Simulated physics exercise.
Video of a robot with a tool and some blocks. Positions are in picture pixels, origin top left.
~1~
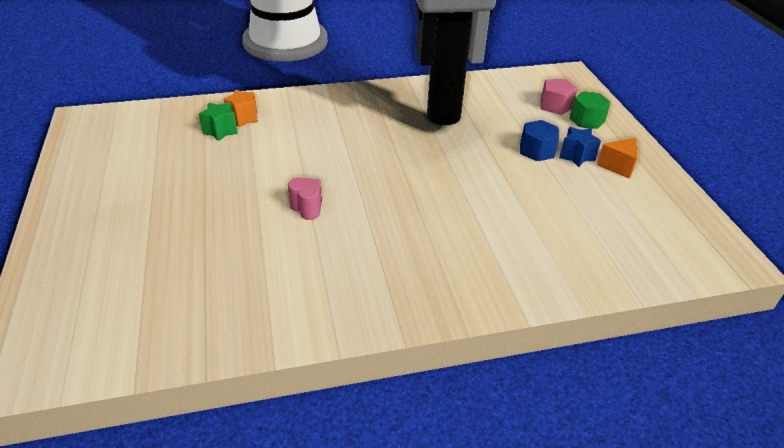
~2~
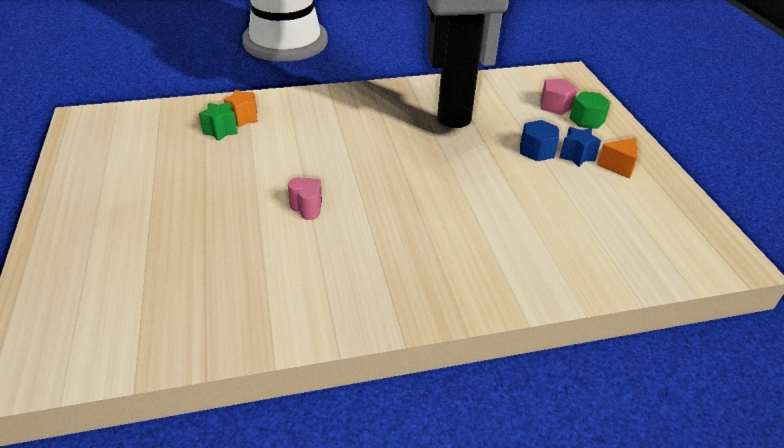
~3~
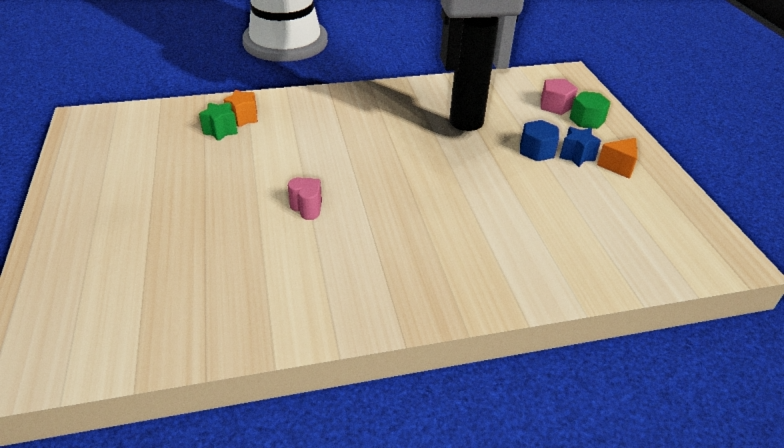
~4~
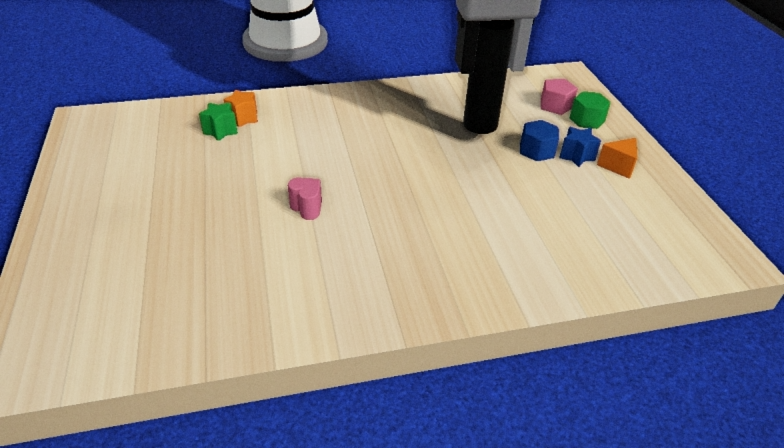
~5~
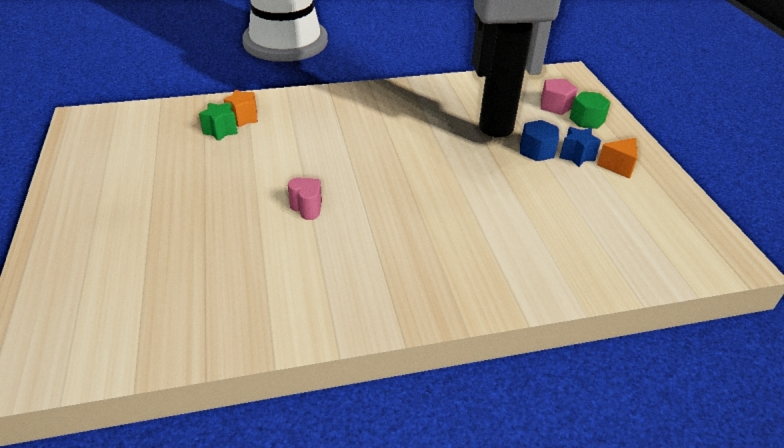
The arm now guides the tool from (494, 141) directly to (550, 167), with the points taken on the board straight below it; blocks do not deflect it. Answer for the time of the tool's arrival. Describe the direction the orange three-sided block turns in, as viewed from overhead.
Bird's-eye view: Clockwise.
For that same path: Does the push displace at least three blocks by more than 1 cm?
The answer is yes.
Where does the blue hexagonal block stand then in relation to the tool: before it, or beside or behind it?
The block stays ahead.
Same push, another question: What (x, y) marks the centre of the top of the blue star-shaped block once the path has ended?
Its top middle is near (617, 137).
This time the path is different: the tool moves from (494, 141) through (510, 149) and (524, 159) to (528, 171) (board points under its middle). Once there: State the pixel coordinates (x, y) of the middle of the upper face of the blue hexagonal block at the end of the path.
Answer: (565, 138).
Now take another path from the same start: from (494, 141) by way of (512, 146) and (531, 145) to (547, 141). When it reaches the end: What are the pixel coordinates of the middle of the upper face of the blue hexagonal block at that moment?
At (581, 135).
The first path, step by step. Halfway along, tool at (524, 140); blue hexagonal block at (562, 137); blue star-shaped block at (594, 137), turned 25° anticlockwise.
At the end, tool at (553, 153); blue hexagonal block at (593, 146), turned 25° anticlockwise; blue star-shaped block at (617, 137), turned 50° anticlockwise; orange three-sided block at (653, 147), turned 20° clockwise.
